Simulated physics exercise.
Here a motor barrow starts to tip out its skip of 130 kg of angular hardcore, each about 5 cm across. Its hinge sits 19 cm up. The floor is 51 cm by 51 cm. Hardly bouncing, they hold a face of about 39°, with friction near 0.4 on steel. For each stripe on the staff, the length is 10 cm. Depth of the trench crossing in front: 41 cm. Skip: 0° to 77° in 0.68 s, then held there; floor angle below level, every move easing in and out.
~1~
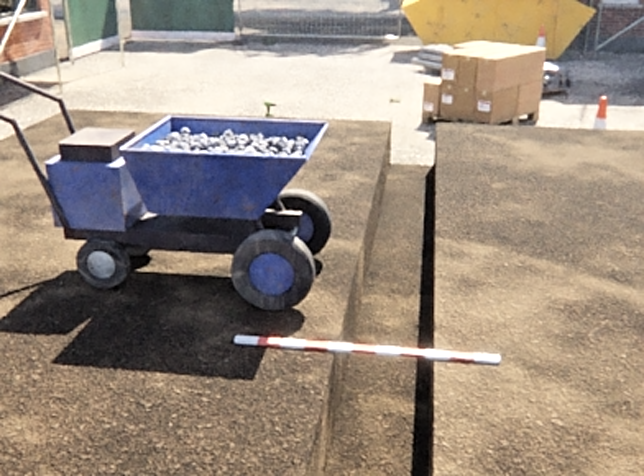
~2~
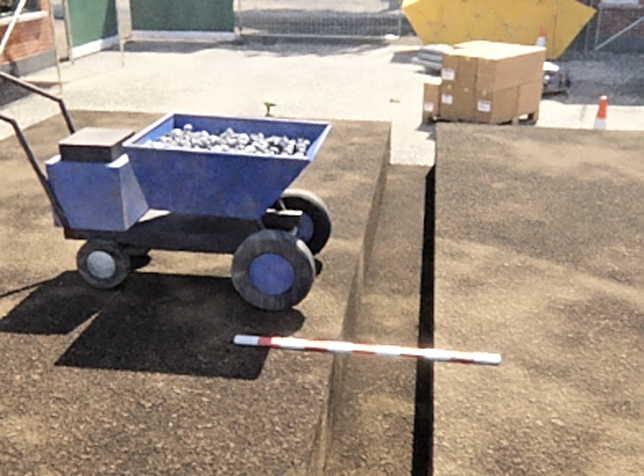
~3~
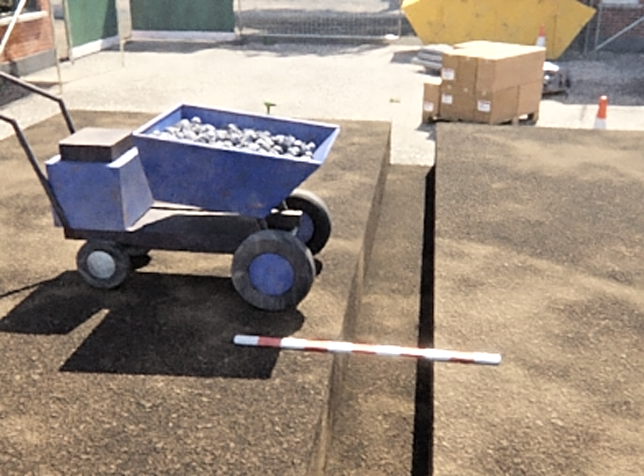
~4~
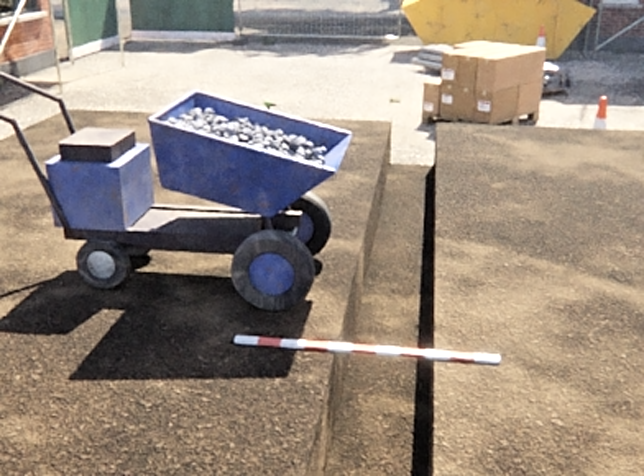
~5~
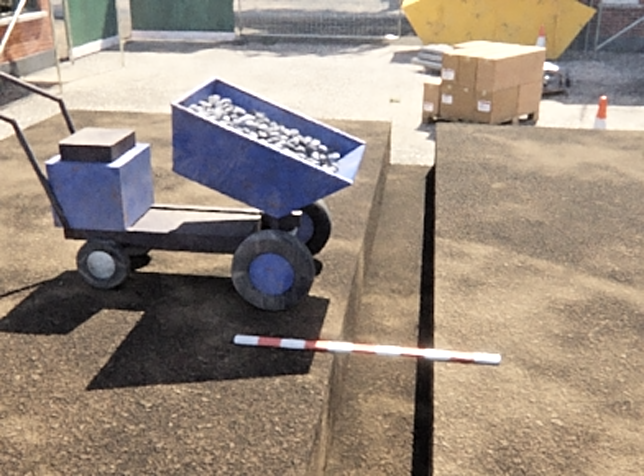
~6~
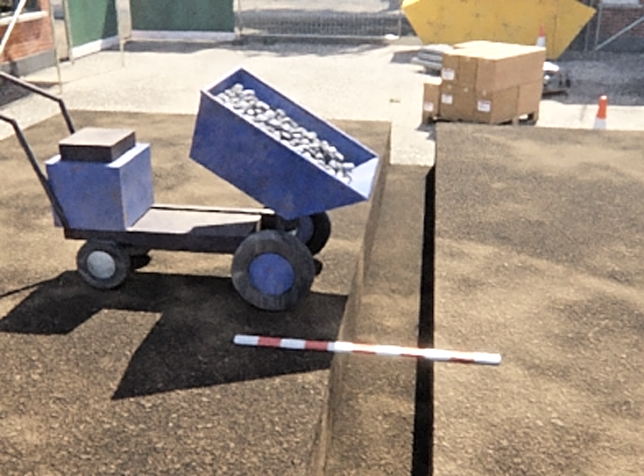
Blue motor barrow standing beside a trench, its skip of grey stones tilting steadily forward to the right, rear end rising.
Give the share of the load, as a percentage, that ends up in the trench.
49 %.
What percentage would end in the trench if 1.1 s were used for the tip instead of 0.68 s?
Roughly 65 per cent.
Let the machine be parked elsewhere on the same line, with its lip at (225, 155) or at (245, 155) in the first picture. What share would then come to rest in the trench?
It'd be around 95 per cent and after that around 100 per cent.
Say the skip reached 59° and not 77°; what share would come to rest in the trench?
Some 20 in a hundred, I'd say.
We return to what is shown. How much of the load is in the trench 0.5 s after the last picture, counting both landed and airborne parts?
Roughly 15 percent of the load.
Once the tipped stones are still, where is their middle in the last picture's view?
Their middle lands near (443, 289).
Then, 0.2 s after the last picture the floor is at 65°, 100 % in the skip; the foremost stones are at (392, 223).
Then, 0.5 s after the last picture the floor is at 77°, 61 % in the skip, 14 % in the trench, 26 % past the trench; the foremost stones are at (493, 300).
Then, 0.8 s after the last picture the floor is at 77°, 12 % in the skip, 35 % in the trench, 53 % past the trench; the foremost stones are past the picture's edge.
Then, 2.8 s after the last picture the floor is at 77°, 0 % in the skip, 49 % in the trench, 51 % past the trench; the foremost stones are past the picture's edge.
